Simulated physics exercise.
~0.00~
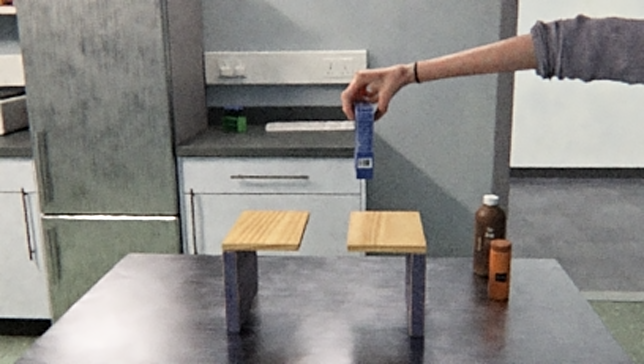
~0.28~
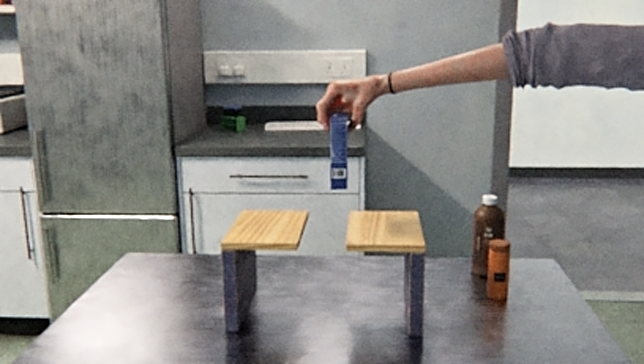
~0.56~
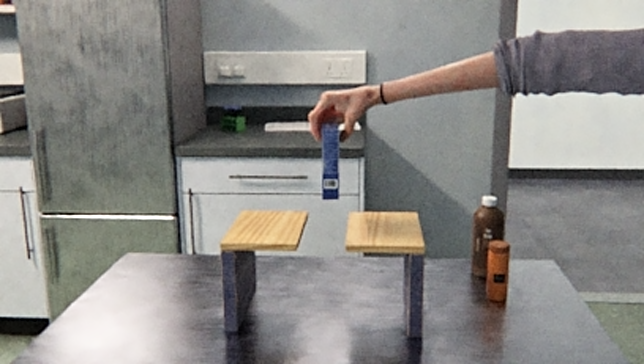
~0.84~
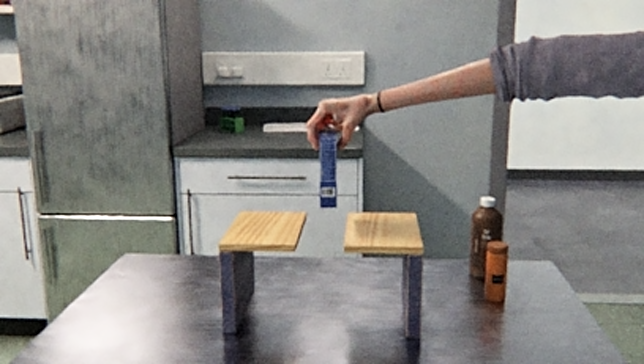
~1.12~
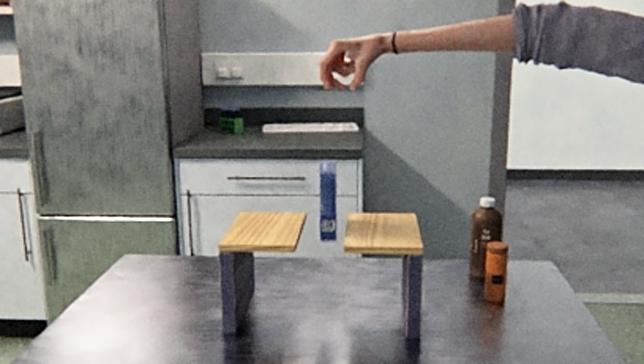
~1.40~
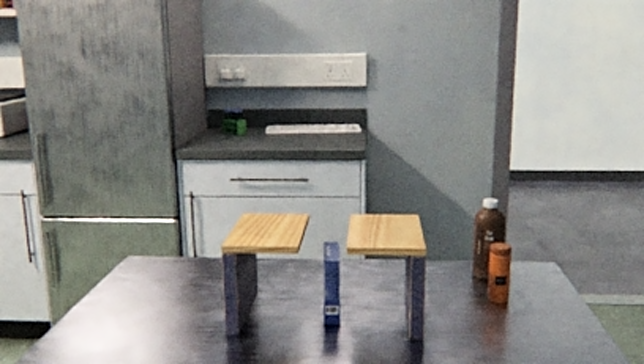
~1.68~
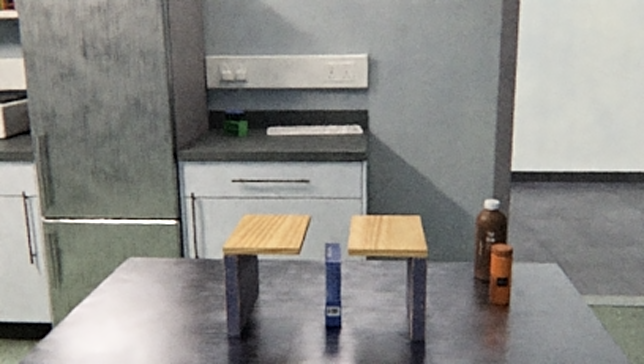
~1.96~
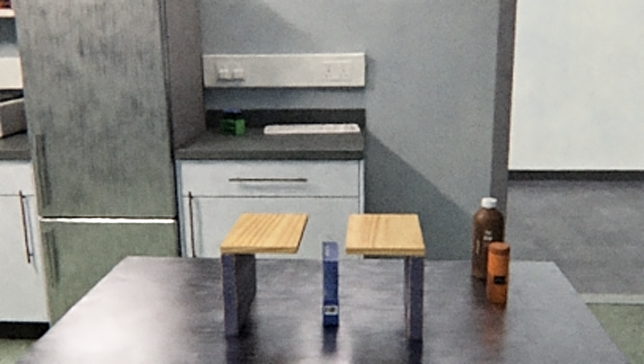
At first, a hand reaching in from the right holds a blue packet upright above a stand with two wooden tops separated by a gap, while a brown bottle and an orange shaker stand to the right. The hand carries the packet left until it hangs over the gap, then lowers it a little. Next, the fingers let go and the hand draws back as the packet drops between the two tops. The packet passes down through the gap and reaches the dark table. It ends standing upright between the supports, with the bottle and shaker unmoved.
